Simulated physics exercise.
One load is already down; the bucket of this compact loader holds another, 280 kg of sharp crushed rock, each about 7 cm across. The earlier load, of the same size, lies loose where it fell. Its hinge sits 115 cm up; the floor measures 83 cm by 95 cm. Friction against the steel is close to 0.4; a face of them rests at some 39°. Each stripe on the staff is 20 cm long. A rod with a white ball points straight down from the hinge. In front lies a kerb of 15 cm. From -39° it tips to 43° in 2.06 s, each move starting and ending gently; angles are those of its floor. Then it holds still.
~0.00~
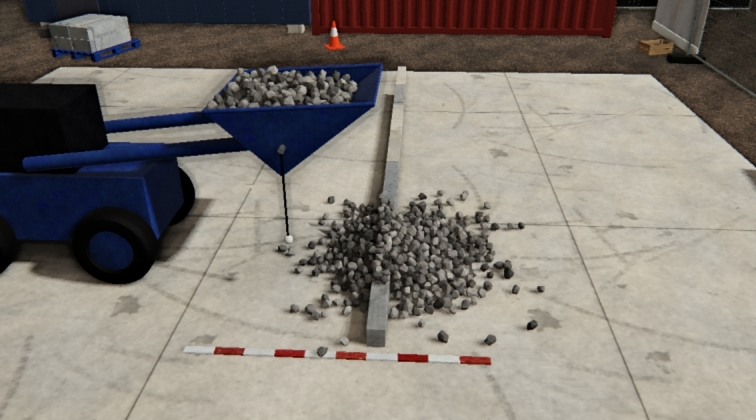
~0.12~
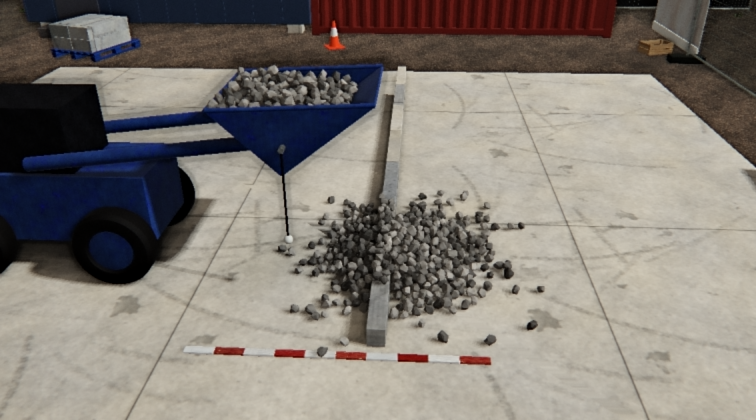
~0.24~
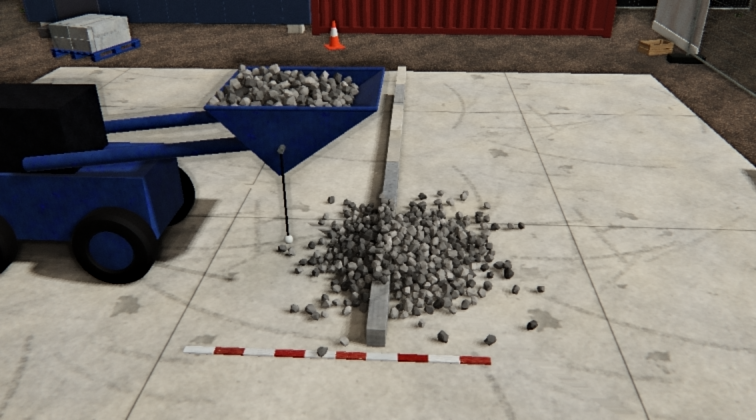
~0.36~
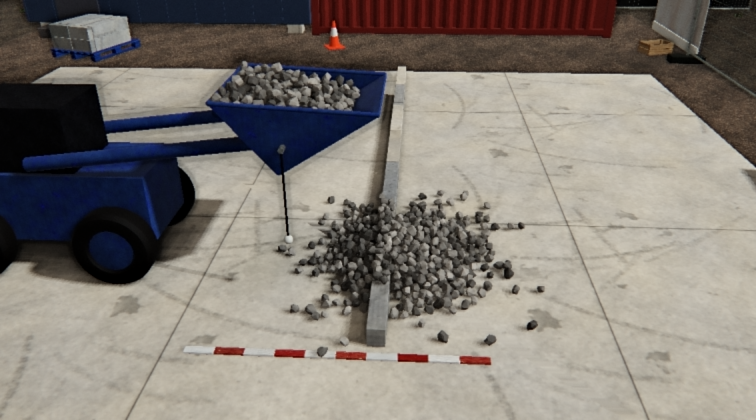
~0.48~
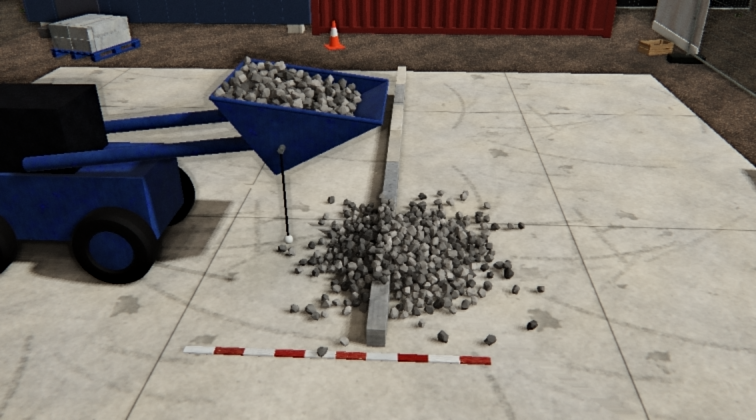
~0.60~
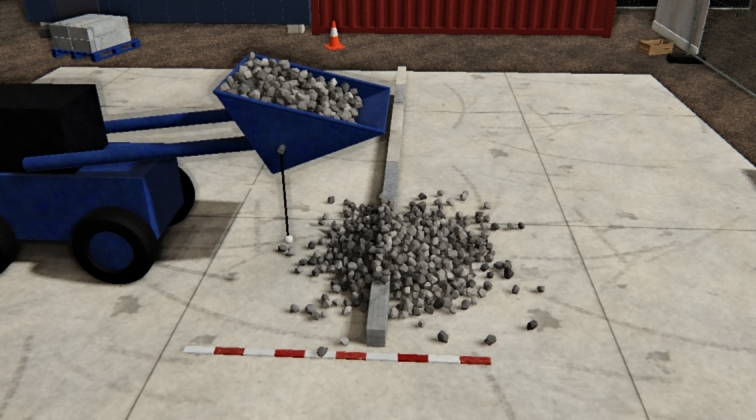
A blue loader held a bucket full of grey stones above a kerb with a loose pile lying across it, and the bucket slowly tilted down a little toward the right, stones still inside.
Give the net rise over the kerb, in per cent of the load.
About 53 per cent.
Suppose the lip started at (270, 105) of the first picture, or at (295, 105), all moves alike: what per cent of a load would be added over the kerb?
First some 0, then 0 per cent.
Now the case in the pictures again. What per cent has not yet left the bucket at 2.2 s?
It holds some 20 per cent.
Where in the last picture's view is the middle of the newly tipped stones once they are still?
Their middle is at about (395, 241).
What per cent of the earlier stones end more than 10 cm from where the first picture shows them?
About 5 per cent.
After 1.5 s the floor is at 30°; in per cent of one load, 96 in the bucket, 42 on this side of the kerb, 62 over the kerb; the foremost stones are at (518, 268).
After 2.2 s the floor is at 43°; in per cent of one load, 18 in the bucket, 85 on this side of the kerb, 97 over the kerb; the foremost stones are at (518, 268).
After 2.5 s the floor is at 43°; in per cent of one load, 0 in the bucket, 88 on this side of the kerb, 112 over the kerb; the foremost stones are at (519, 265).
After 5.0 s the floor is at 43°; in per cent of one load, 0 in the bucket, 85 on this side of the kerb, 115 over the kerb; the foremost stones are at (519, 262). Net gain over the kerb, 53.
